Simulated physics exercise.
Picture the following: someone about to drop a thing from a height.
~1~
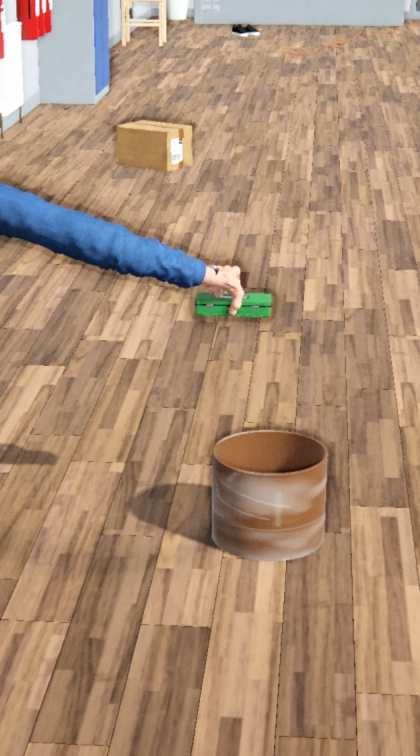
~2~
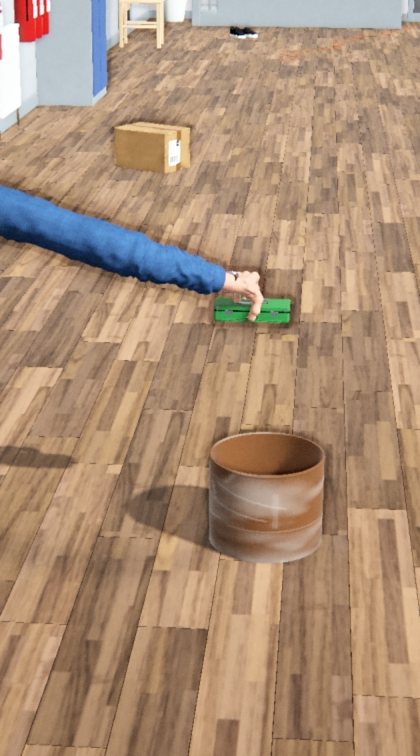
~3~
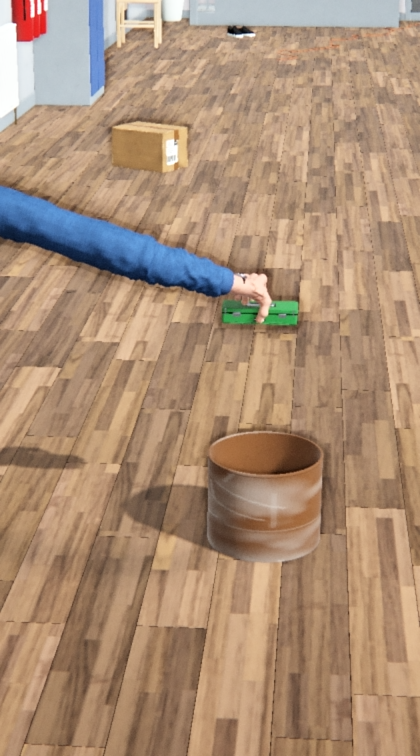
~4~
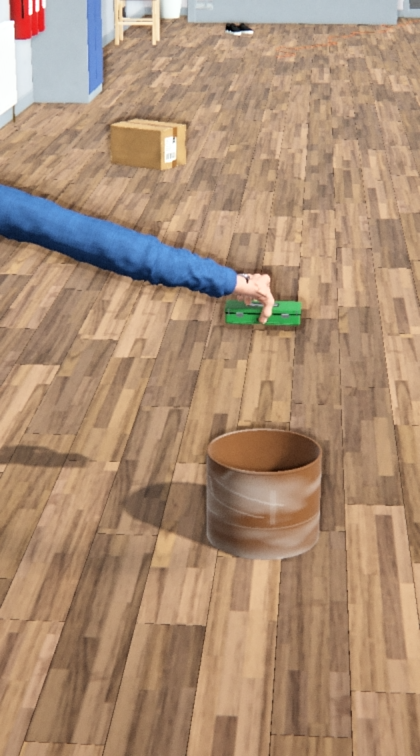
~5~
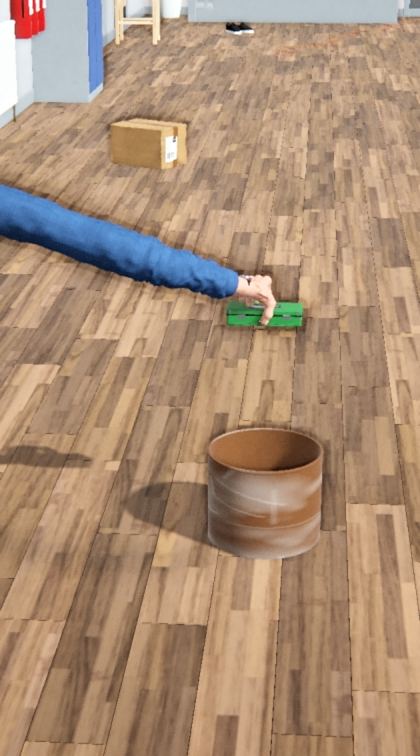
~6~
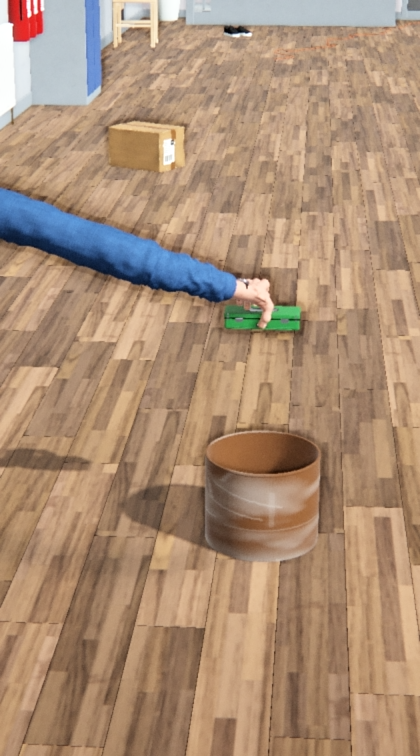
A blue-sleeved arm reaches in from the left, its hand gripping a green case above a brown, white-streaked bucket on a wood-plank floor, seen from slightly above. Behind them sit a cardboard box at left, a pale wooden stool, red items by a grey-blue wall, and dark shoes far back. The hand carries the case a short way right, slowing until it barely shifts, while the view wavers very slightly.
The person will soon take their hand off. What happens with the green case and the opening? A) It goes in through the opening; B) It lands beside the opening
A, it goes in through the opening.
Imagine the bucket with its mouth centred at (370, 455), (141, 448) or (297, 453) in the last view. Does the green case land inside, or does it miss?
In turn it ends up outside; is not caught; lands inside.
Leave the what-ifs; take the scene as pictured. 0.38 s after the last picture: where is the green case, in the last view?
Somewhere near (259, 523) in the last view.
Then, 0.22 s on from there, green case on its way down near (262, 377).
Then, 0.38 s on from there, green case on its way down near (259, 523).
In the end, the green case lands inside, near (259, 526).
